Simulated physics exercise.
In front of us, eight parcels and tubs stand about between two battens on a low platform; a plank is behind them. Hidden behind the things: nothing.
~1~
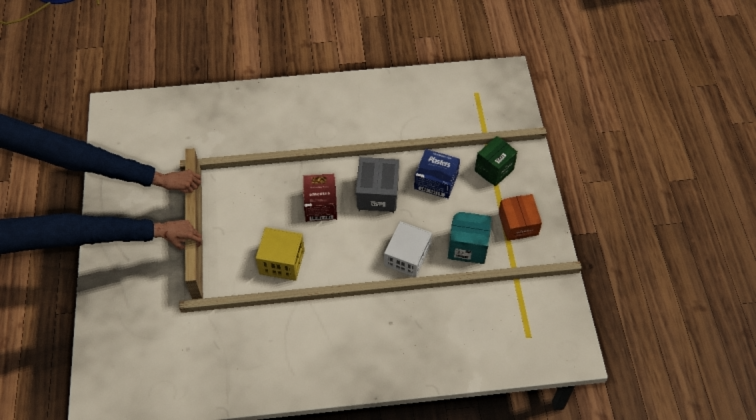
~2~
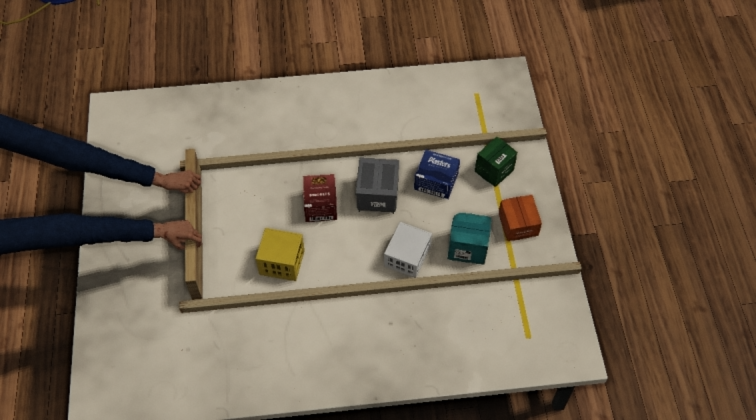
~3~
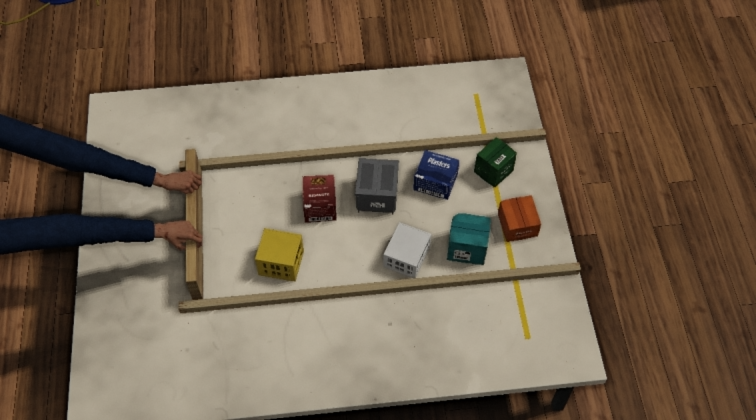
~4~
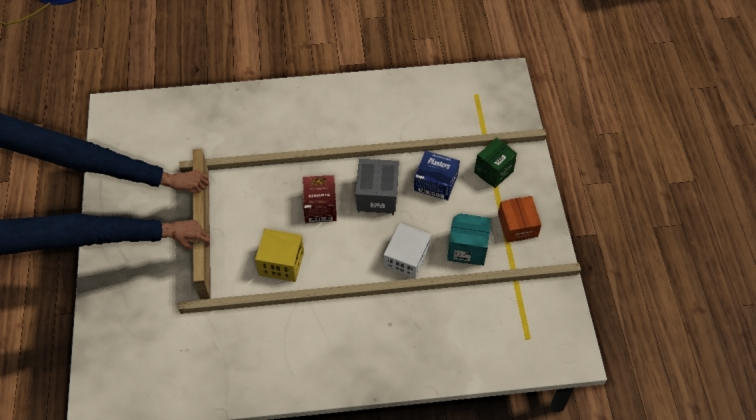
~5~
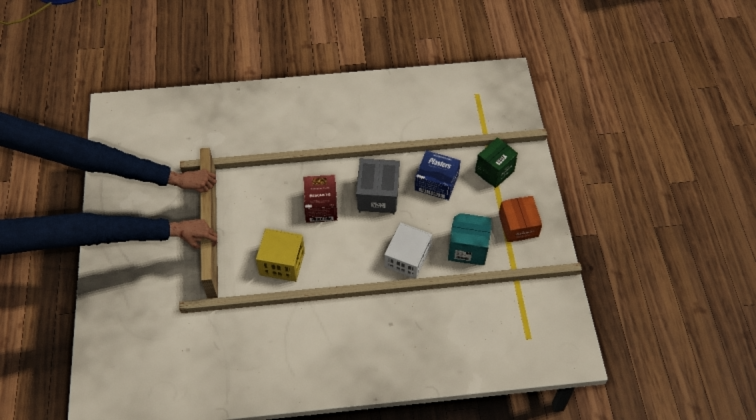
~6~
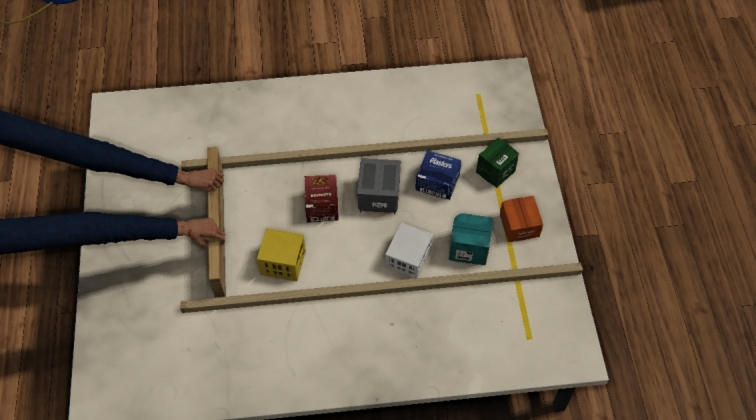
On a pale platform, two hands easing a plank slightly right between battens, eight coloured boxes ahead of it sitting still.
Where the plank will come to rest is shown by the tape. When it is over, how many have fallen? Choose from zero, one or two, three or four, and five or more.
When it is over, three or four have fallen.
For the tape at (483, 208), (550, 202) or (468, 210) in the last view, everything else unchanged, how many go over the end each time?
It would be 4, 8 and 2.
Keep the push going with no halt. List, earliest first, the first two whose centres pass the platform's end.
Earliest first: Green parcel, orange box.
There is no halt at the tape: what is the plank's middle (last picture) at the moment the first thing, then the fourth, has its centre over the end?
The first one at (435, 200), the next at (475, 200).
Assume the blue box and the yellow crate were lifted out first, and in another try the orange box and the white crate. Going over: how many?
In the first try 2, in the other 2.
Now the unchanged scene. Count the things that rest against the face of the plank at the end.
So the total is 2.
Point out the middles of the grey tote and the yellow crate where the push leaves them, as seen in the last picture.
The one named first is at (550, 169), the next at (528, 227).
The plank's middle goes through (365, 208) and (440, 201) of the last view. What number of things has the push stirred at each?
I make it 5 at the first spot and 8 at the other.
Early on, none off yet; orange box at rest near (521, 219); green parcel at rest near (497, 163); turquoise box at rest near (471, 239).
A while later, none off yet; orange box at rest near (521, 219); green parcel travelled a little near (503, 162); turquoise box travelled a little near (478, 238).
Further along, none off yet; orange box travelled well along near (574, 207); green parcel leaning a little near (570, 161); turquoise box travelled well along near (550, 230).
Finally, the number that fall off is three or four; lost, blue box, turquoise box, green parcel and orange box.
